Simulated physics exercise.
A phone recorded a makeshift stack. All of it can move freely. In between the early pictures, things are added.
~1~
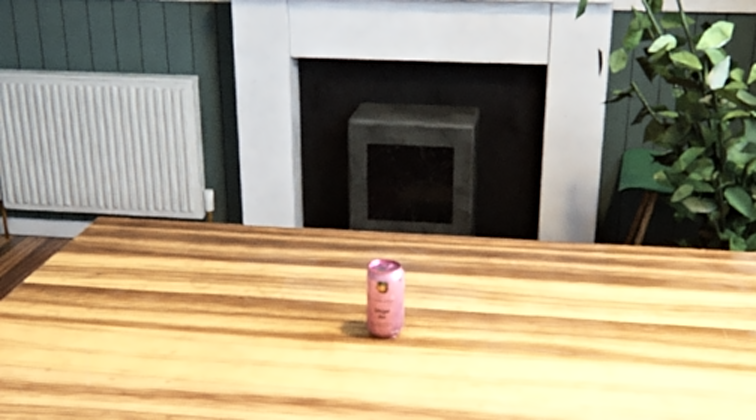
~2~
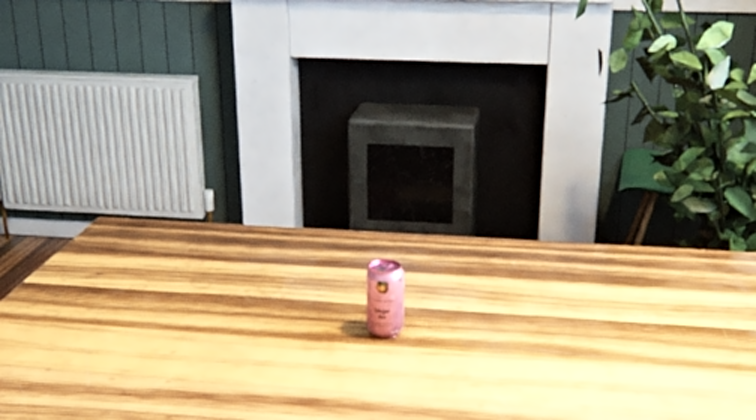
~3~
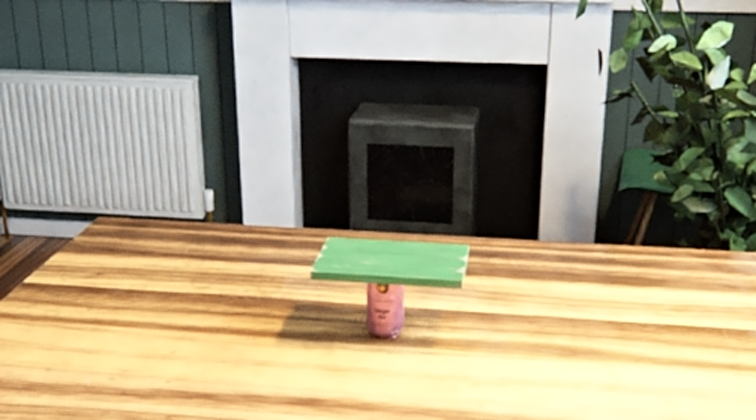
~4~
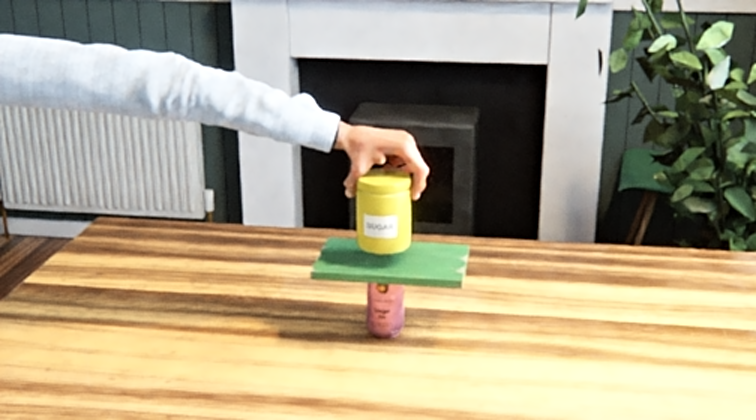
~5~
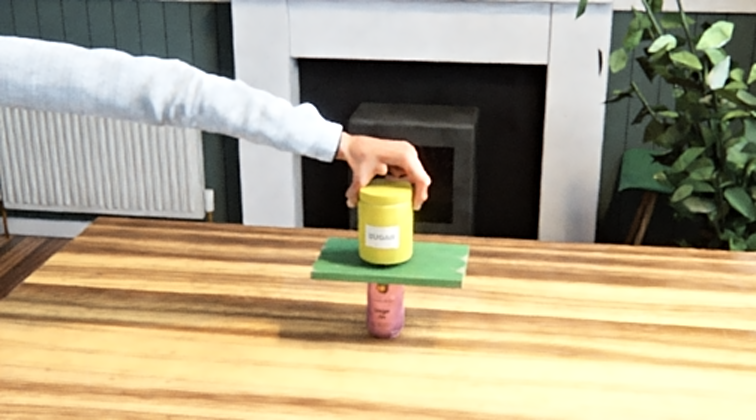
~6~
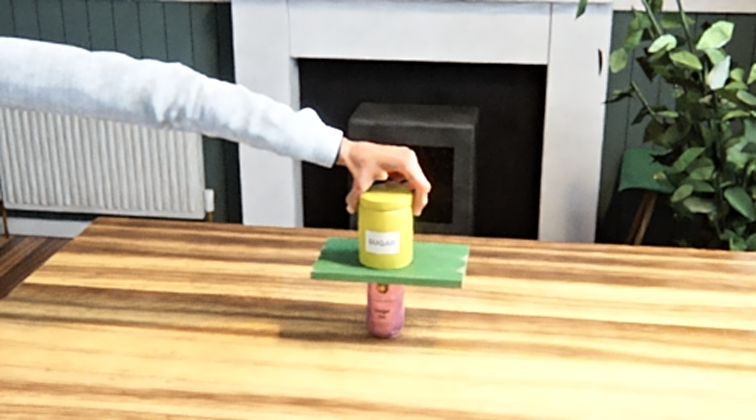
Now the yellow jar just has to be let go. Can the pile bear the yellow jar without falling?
Yes, it bears it.
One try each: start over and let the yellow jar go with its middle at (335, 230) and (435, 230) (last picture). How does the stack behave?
The first time it tumbles down, but the second time it tumbles down.
Then, 0.50 s on from there, no change.
Then, 1.30 s on from there, yellow jar resting near (385, 227).
In the end, all 3 unmoved. At the end, from the last picture's camera, yellow jar near (385, 227). The stack stays up.
